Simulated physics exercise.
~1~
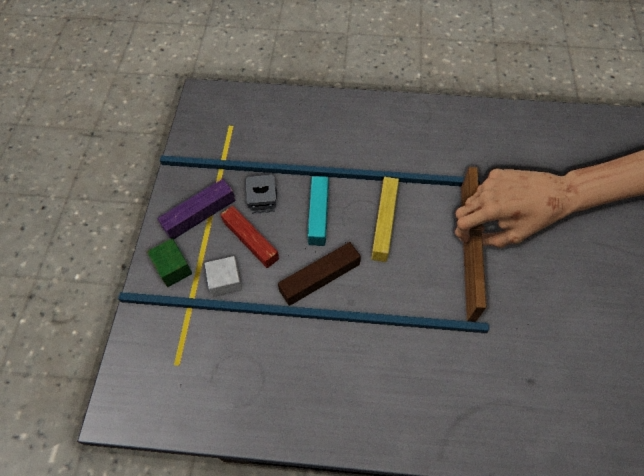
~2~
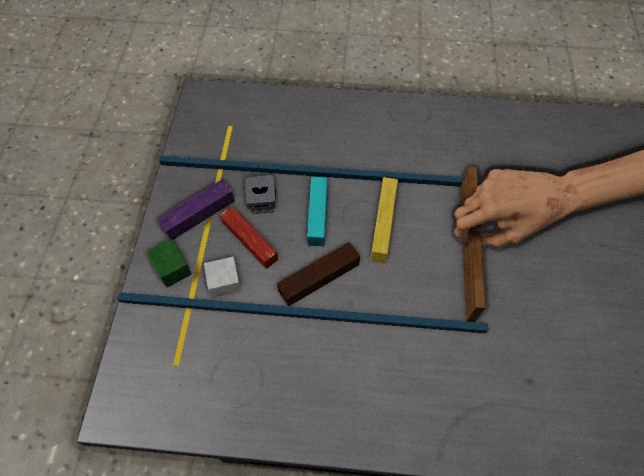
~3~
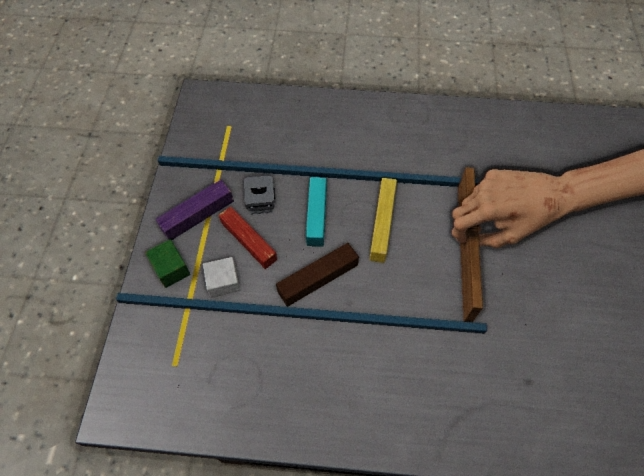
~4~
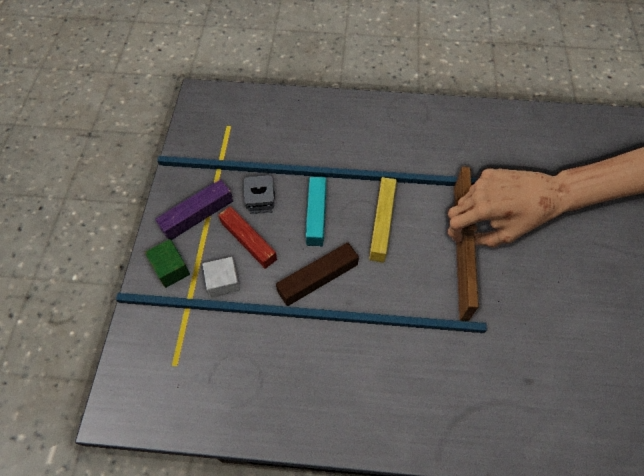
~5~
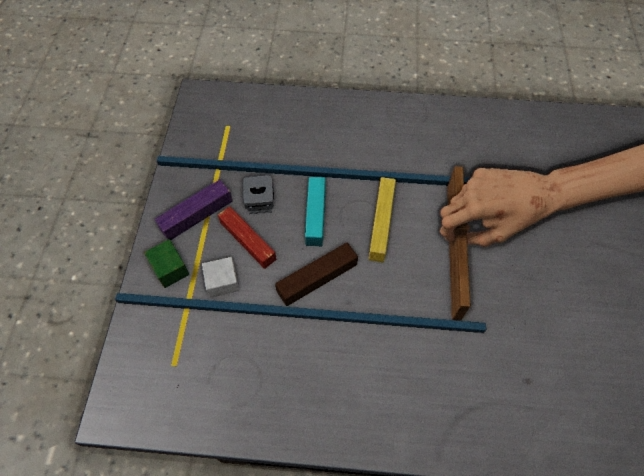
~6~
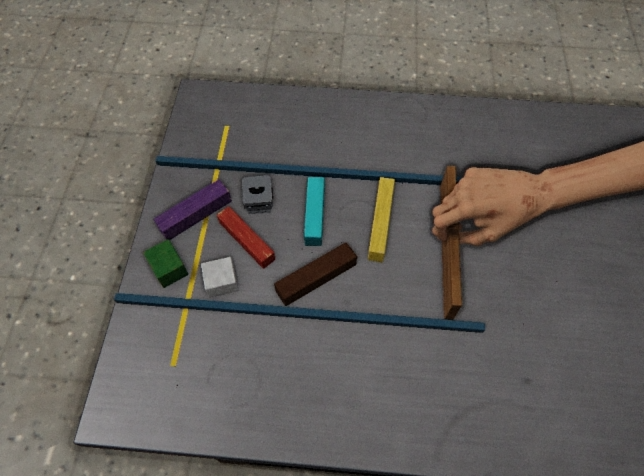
The footage shows a hand holding a wooden board upright across two blue rails on a dark table, then sliding it slightly left toward eight colored blocks and sticks, which stay still around a yellow tape line.
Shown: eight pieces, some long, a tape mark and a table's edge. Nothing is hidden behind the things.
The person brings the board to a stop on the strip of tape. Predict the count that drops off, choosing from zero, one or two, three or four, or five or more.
Fallen: A single one or a pair.
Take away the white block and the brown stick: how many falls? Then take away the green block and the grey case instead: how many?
Count: 1 (first case); 0 (second).
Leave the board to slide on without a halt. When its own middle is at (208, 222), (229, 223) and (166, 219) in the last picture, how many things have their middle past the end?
2; 1; 5.
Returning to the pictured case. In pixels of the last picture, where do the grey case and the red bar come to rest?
You'll find the first one at (167, 185) and the second at (151, 218).
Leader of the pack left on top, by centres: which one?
That's the white block.
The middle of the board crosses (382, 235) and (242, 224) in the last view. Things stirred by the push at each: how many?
I make it 1 at the first spot and 8 at the other.
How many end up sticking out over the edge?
The count is 3.
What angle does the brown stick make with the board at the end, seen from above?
It measures close to 50 degrees.
Soon after, none off yet; green block at rest near (166, 264); purple bar at rest near (194, 210); white block at rest near (220, 277).
After that, none off yet; green block displaced about its own width near (150, 251); purple bar displaced a little near (186, 202); white block displaced about its own width near (183, 265).
In the end, the number that fall off is one or two; gone, purple bar and green block.
